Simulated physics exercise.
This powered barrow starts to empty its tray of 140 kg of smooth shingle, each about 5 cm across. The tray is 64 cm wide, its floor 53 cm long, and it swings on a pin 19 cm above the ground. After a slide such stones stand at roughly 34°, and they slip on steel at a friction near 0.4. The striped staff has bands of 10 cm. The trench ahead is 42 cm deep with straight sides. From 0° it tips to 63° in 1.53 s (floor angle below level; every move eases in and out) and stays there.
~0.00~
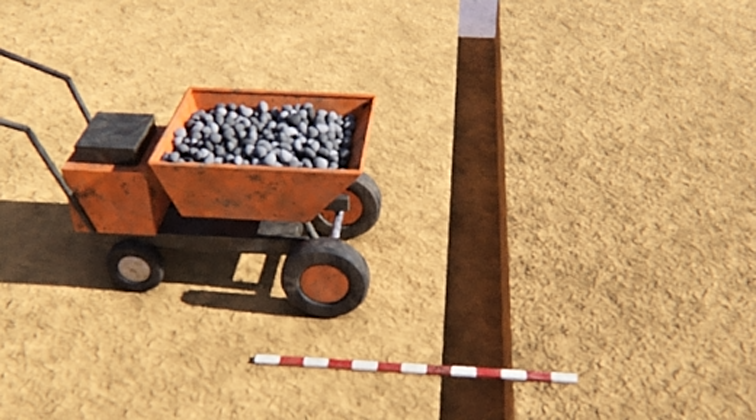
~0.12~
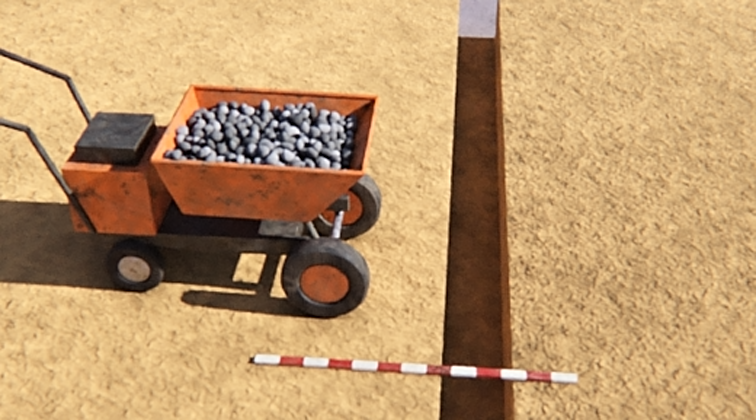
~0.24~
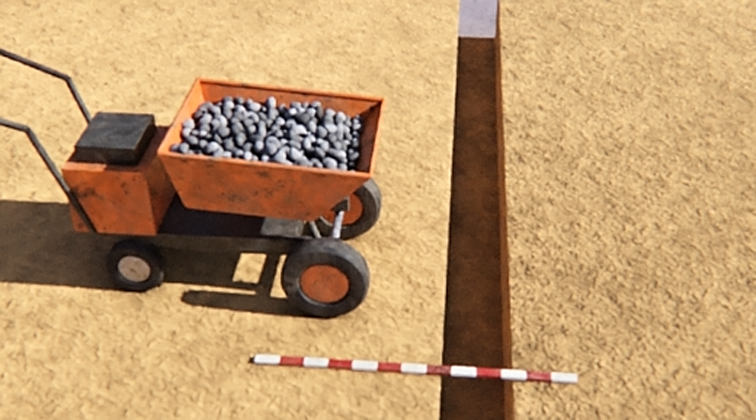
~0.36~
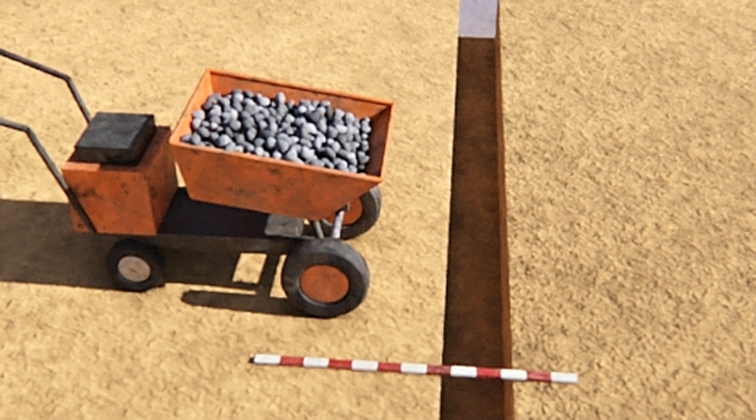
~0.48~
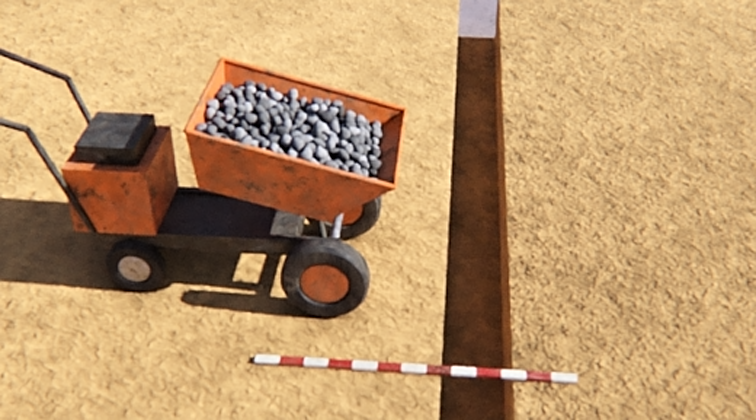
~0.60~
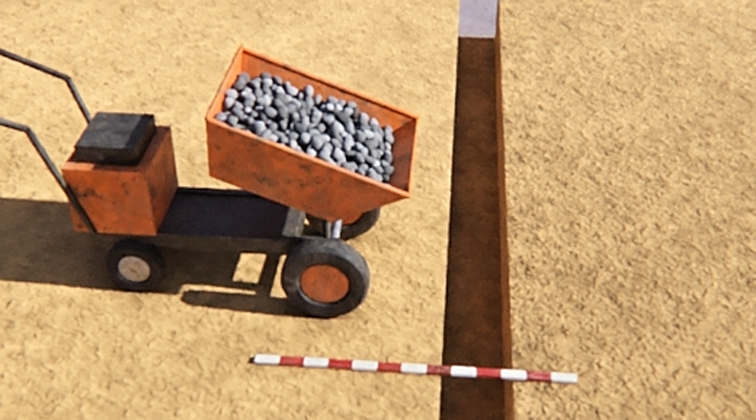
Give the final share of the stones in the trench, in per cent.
Close to 63 in a hundred.
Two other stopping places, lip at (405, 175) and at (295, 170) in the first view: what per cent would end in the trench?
First some 30, then 80 per cent.
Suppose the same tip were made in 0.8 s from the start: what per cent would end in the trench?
It would be near 50 per cent.
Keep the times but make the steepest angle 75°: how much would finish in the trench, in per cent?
Then about 55 per cent.
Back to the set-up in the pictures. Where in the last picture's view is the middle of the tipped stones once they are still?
Around (494, 326).
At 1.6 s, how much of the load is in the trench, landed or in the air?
About 20 per cent by then.
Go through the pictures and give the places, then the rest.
The tray is at 0°, its lip at (361, 173); the top of the load is at (255, 128), in the first picture.
The tray is at 1°, its lip at (363, 174); the top of the load is at (252, 128); the stones move at 0.2 m/s on average, in the second picture.
Lip at (371, 177), floor tilted 4°, highest stones at (245, 121); the stones move at 0.3 m/s on average, in the third picture.
The tray is at 9°, its lip at (382, 181); the top of the load is at (230, 112); the stones move at 0.4 m/s on average, in the fourth picture.
Lip at (395, 188), floor tilted 15°, highest stones at (238, 101); the stones move at 0.5 m/s on average, in the fifth picture.
Lip at (409, 196), floor tilted 21°, highest stones at (248, 89); the stones move at 0.6 m/s on average, in the sixth picture.
After 1.1 s the floor is at 53°; 99 % in the tray; the foremost stones are at (462, 220).
After 1.6 s the floor is at 63°; 58 % in the tray, 22 % in the trench, 20 % past the trench; the foremost stones are at (591, 304).
After 2.0 s the floor is at 63°; 31 % in the tray, 33 % in the trench, 36 % past the trench; the foremost stones are at (699, 323).
After 3.9 s the floor is at 63°; 0 % in the tray, 63 % in the trench, 37 % past the trench; the foremost stones are past the picture's edge.
